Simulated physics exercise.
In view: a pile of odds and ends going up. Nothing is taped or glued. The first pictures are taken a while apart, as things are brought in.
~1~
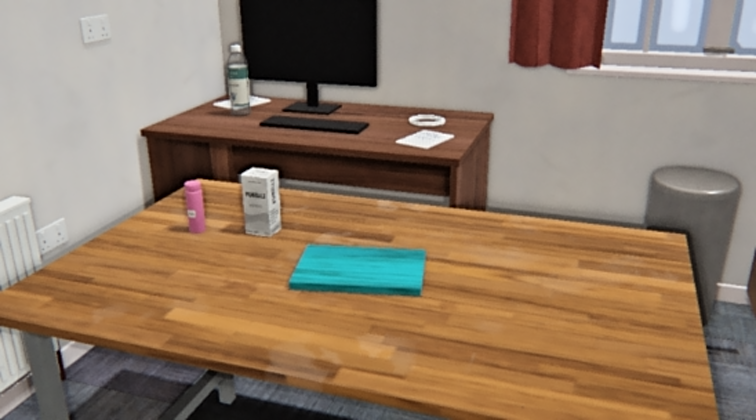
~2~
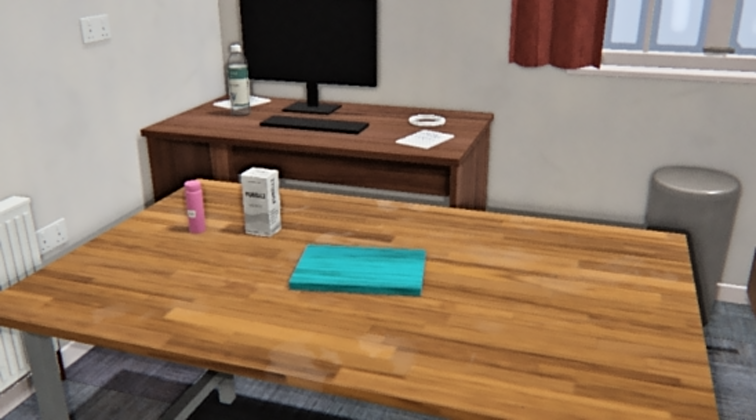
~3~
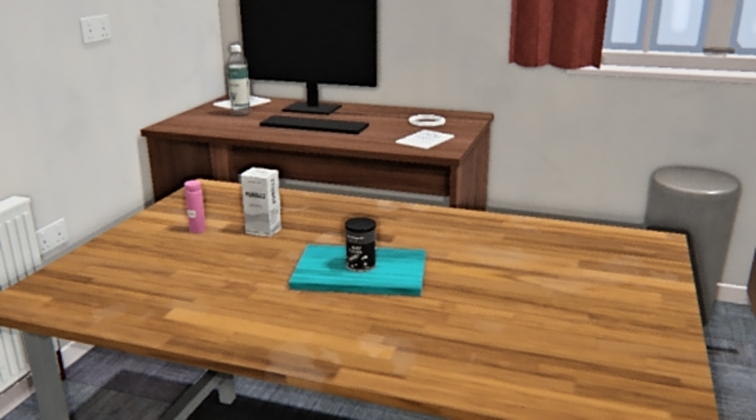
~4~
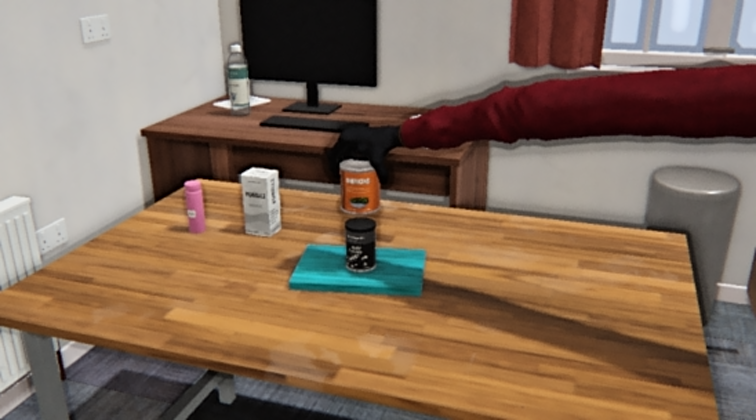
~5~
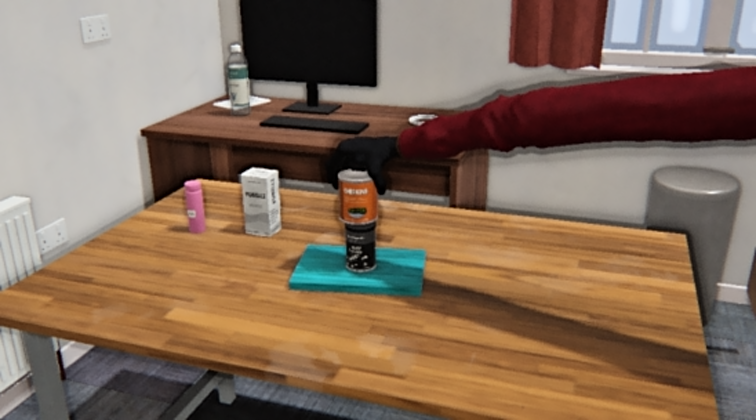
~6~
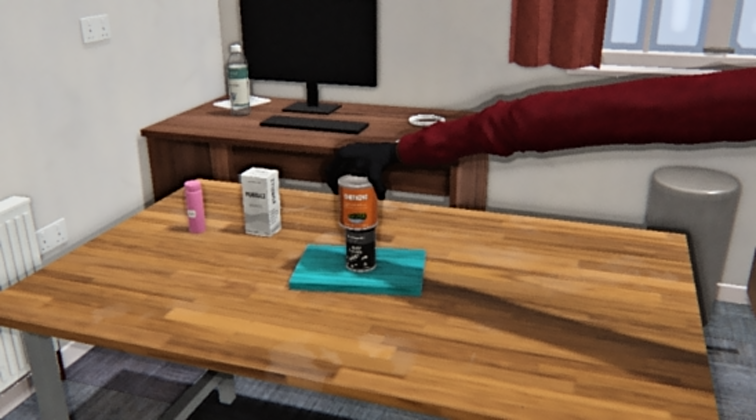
A gloved hand lowers an orange pot onto a black tin on a teal block.
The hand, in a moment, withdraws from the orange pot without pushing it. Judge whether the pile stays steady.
Judgement: The pile stays steady.
Then, 0.20 s later than the last frame, all is still.
Then, 0.50 s later than the last frame, orange pot resting near (358, 202).
When it is over, all 5 as before. End places, in pixels of the last picture, orange pot near (358, 202). The pile stays up.
